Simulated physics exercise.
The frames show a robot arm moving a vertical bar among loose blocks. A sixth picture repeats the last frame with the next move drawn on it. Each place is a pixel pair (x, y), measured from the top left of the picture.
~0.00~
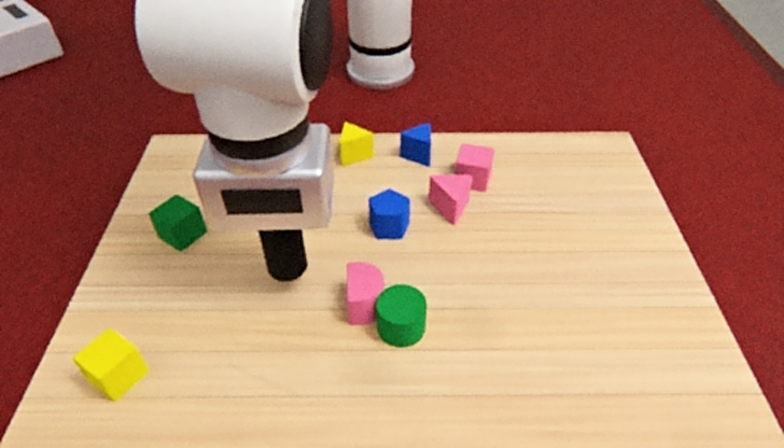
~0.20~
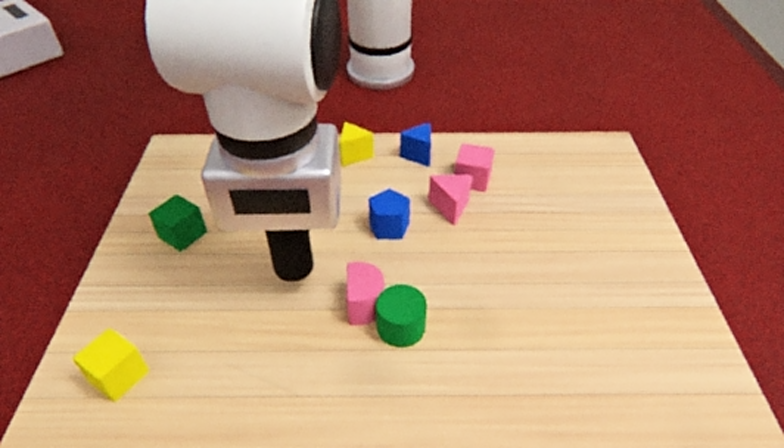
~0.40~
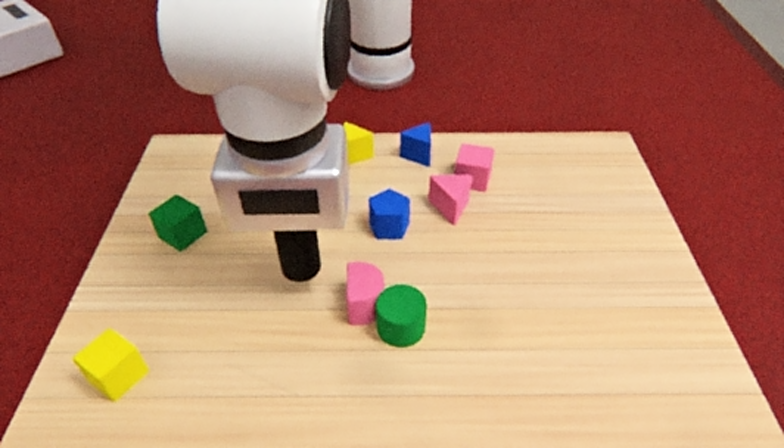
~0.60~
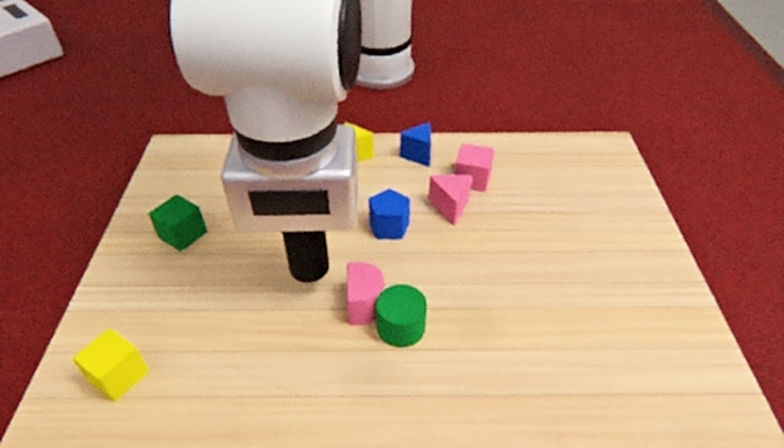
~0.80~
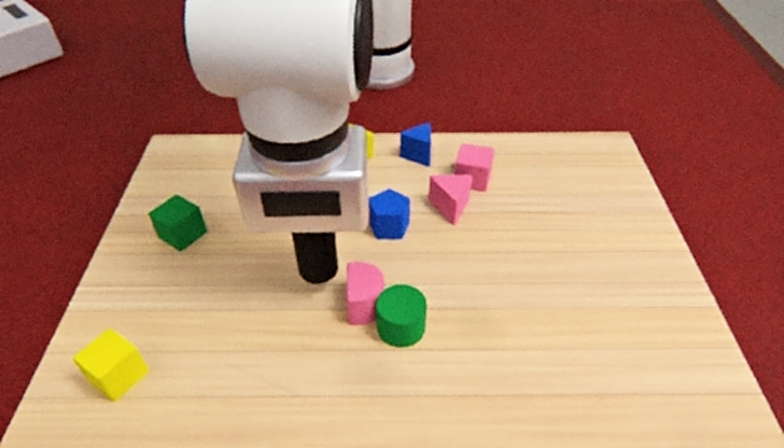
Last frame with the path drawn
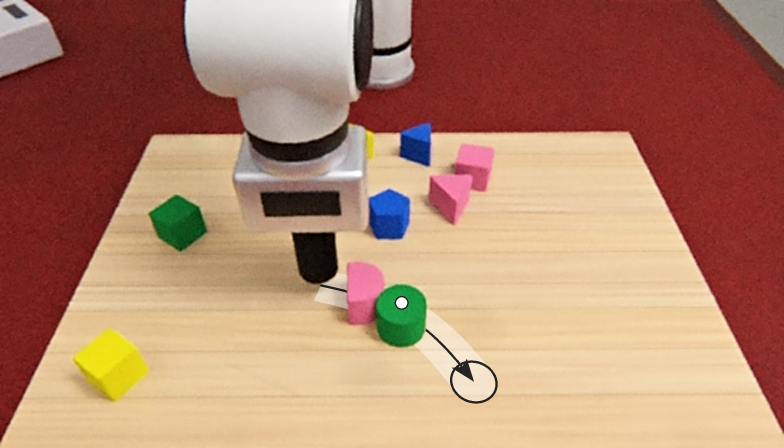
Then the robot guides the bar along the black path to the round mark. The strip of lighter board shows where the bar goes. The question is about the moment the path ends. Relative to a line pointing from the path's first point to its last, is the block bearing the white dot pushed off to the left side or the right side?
With start-to-end as forward, it shifts right.
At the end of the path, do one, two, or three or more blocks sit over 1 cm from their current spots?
Two blocks move more than 1 cm.
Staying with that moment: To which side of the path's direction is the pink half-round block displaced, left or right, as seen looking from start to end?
Pushed left.
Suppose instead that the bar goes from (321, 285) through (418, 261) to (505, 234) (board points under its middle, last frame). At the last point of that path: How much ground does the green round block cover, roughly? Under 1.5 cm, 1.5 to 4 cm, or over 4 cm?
I reckon it covers less than 1.5 cm.
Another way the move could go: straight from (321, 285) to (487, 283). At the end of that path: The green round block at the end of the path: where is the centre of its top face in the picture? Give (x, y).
At roughly (426, 327).
The drawn path runs from (321, 285) over (378, 302) and (430, 333) to (474, 381); the dot is on the green round block.
What follows on the original path. One third of the way, bar (379, 286); pink half-round block (414, 290), turned 25° clockwise; green round block (437, 326).
Two thirds of the way, bar (432, 318); pink half-round block (470, 300); green round block (469, 345).
At the end, bar (477, 366); pink half-round block (479, 303), turned 25° anticlockwise; blue five-sided block not moved; green round block (517, 395).
